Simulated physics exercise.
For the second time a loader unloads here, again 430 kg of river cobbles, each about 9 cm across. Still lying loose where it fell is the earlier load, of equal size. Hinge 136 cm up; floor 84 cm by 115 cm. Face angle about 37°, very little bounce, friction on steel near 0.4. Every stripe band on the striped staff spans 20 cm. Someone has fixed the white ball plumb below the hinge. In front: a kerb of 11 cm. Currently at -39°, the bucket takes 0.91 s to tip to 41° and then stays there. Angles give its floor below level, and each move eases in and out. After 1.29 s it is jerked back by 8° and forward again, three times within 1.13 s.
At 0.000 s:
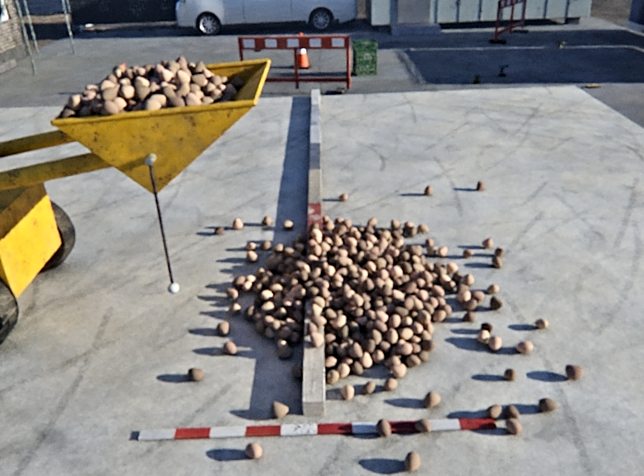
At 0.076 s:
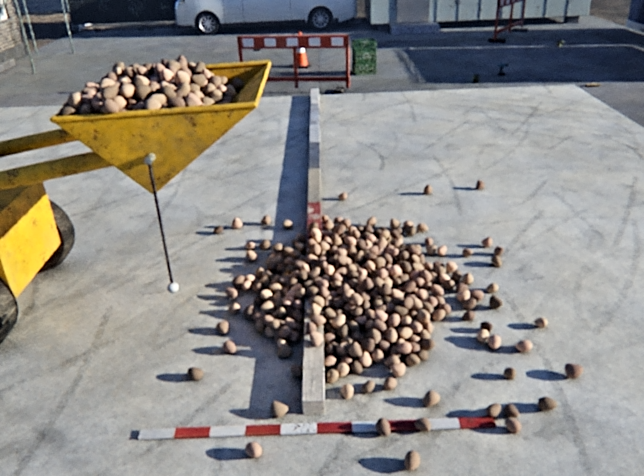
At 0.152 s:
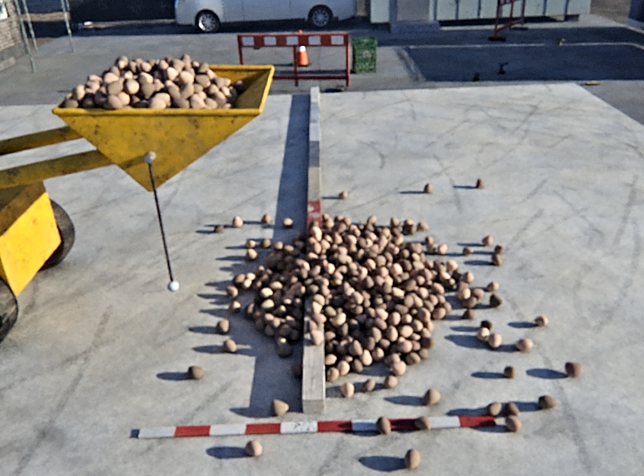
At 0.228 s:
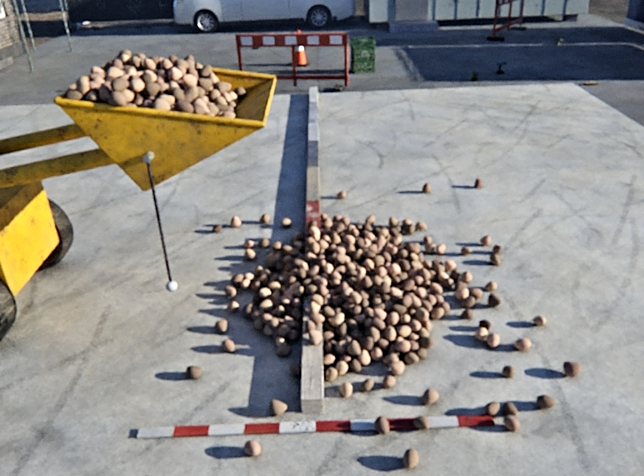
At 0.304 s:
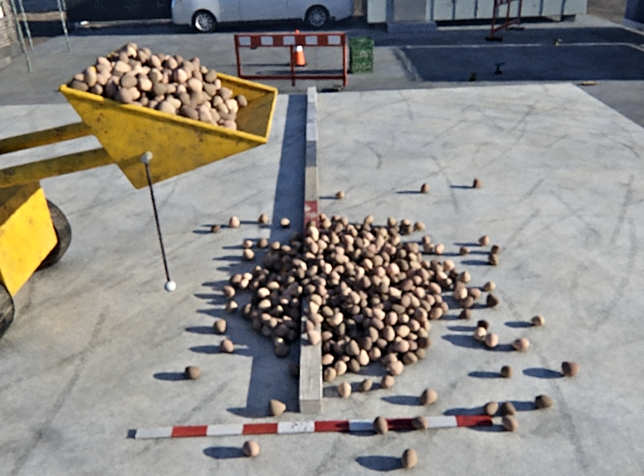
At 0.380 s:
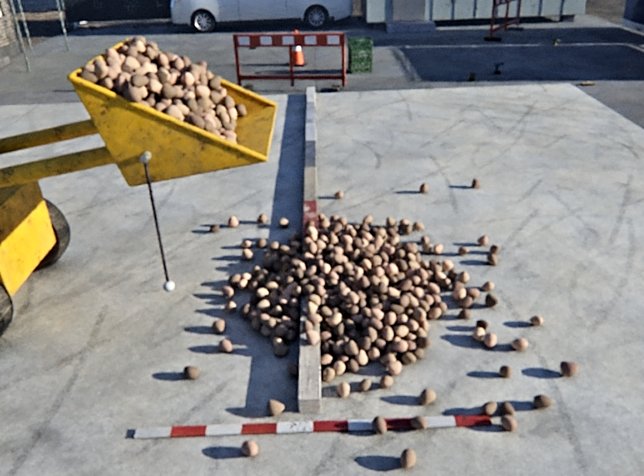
A yellow loader bucket heaped with rounded stones slowly tilted forward, its front lip dipping lower as the stones shifted inside it, while the loose pile across the kerb on the ground stayed still.
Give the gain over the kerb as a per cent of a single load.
48 %.
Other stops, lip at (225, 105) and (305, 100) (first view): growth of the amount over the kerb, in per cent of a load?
Roughly 25 and 90 percent, in that order.
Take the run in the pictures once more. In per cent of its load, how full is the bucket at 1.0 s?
Roughly 55 per cent of its load.
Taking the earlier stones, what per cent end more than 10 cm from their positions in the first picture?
15 per cent.
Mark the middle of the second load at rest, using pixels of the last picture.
They come to rest centred about (310, 276).
After 0.7 s the floor is at 28°; in per cent of one load, 100 in the bucket, 25 on this side of the kerb, 77 over the kerb; the foremost stones are at (503, 272).
After 1.0 s the floor is at 41°; in per cent of one load, 57 in the bucket, 67 on this side of the kerb, 77 over the kerb; the foremost stones are at (503, 272).
After 2.9 s the floor is at 41°; in per cent of one load, 0 in the bucket, 77 on this side of the kerb, 124 over the kerb; the foremost stones are at (513, 265).
After 5.5 s the floor is at 41°; in per cent of one load, 0 in the bucket, 77 on this side of the kerb, 124 over the kerb; the foremost stones are at (513, 265). Net gain over the kerb, 48.
